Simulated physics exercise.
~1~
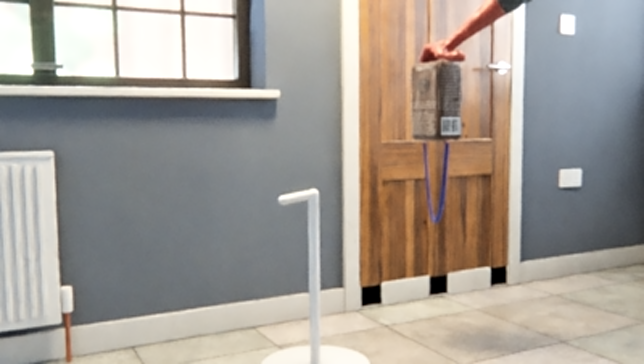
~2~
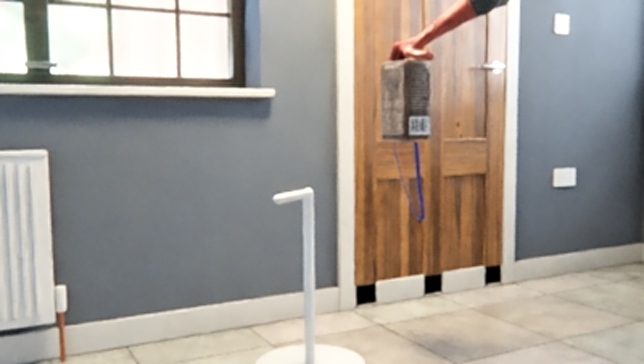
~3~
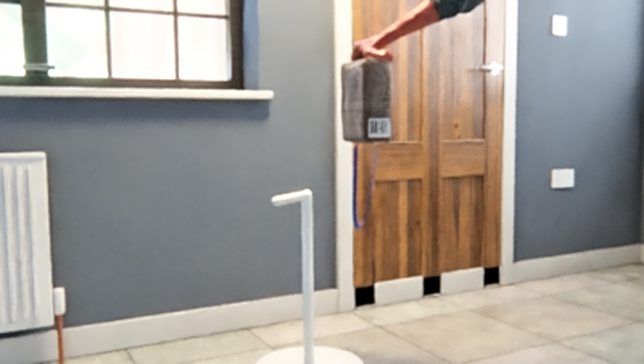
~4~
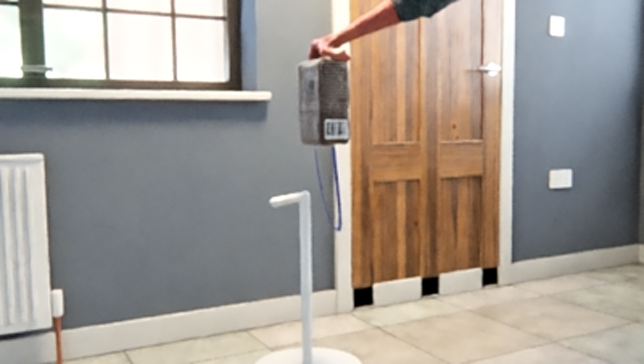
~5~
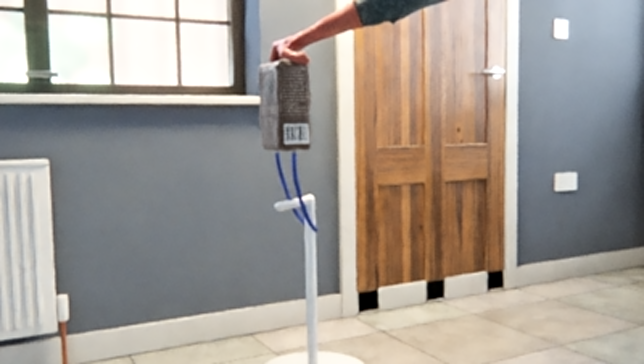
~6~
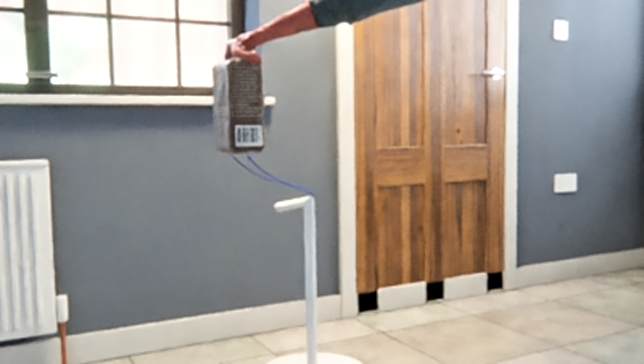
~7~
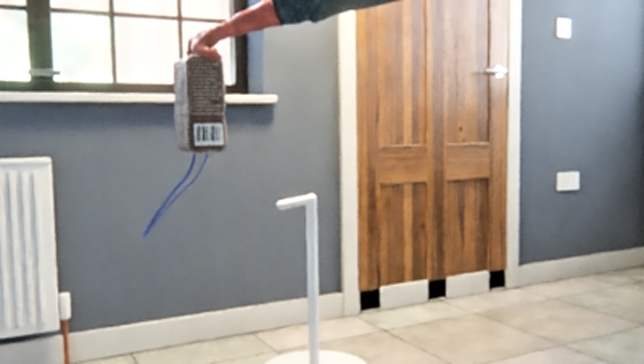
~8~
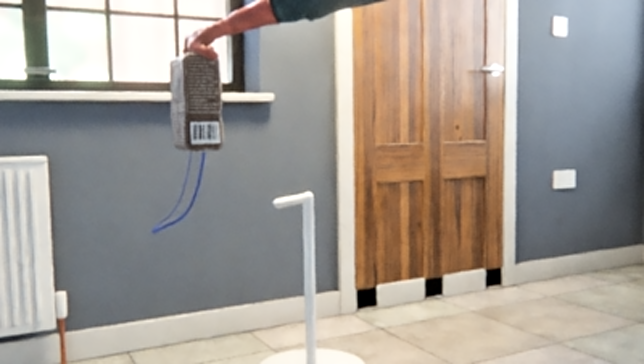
A brown sack with a blue ribbon loop dangling beneath it was carried leftward by a hand, passing over a white post with a hook, where the ribbon brushed across the top before swinging clear, and the sack ended up held upright past the post.
